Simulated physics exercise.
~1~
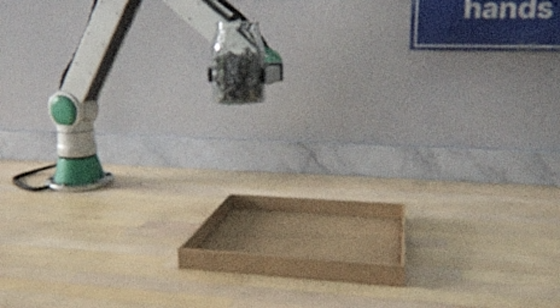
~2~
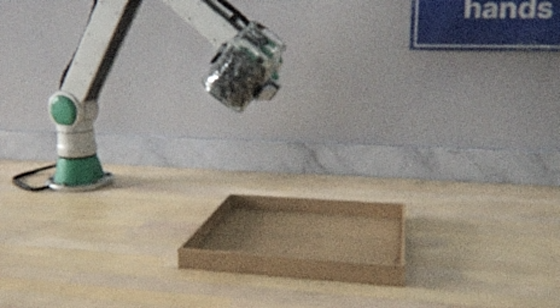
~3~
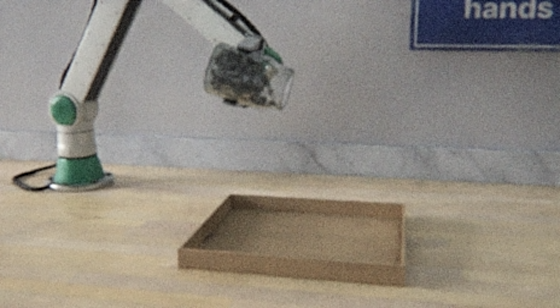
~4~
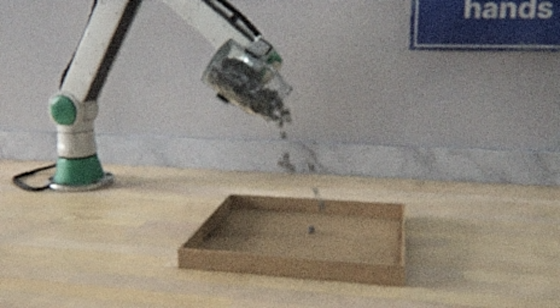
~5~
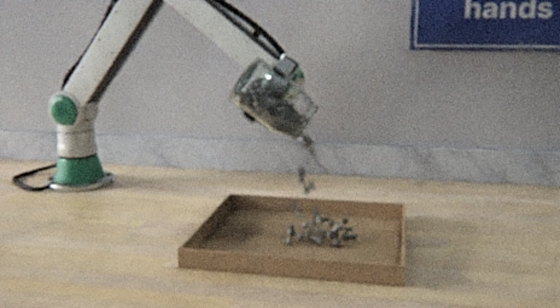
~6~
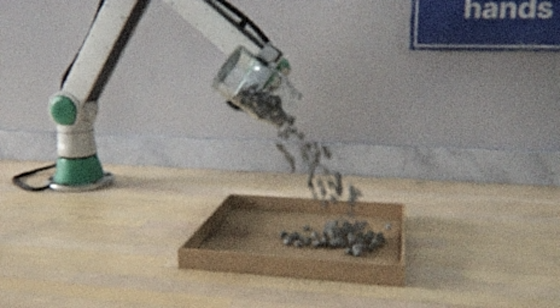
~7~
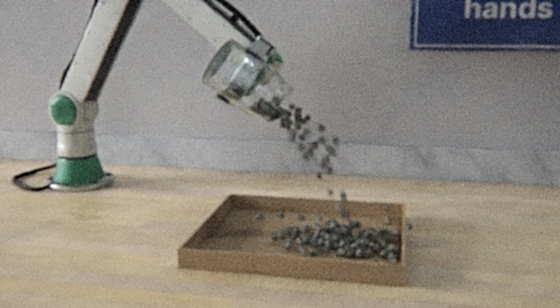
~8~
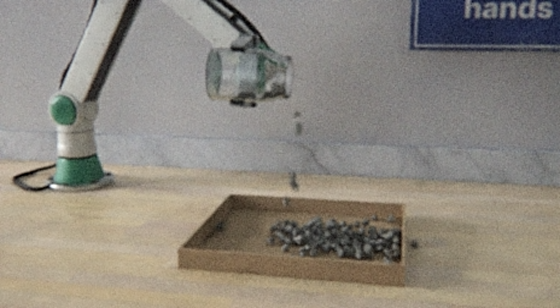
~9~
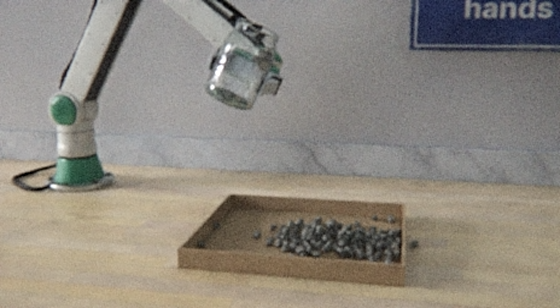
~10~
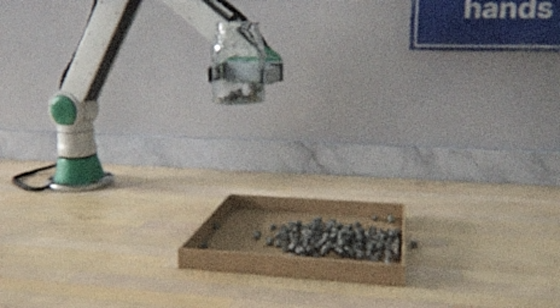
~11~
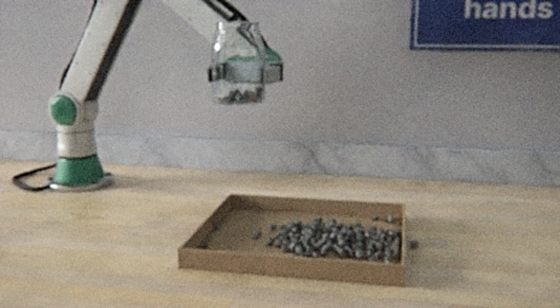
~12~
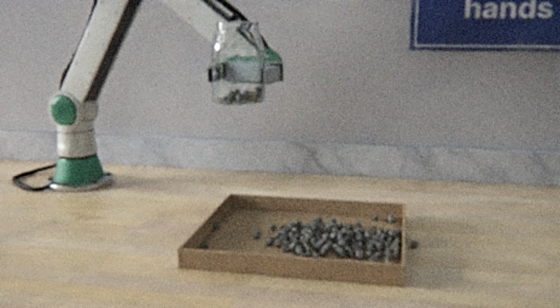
On a wooden table, a robot arm tips a jar, pours most pebbles into a tray, and rights it.
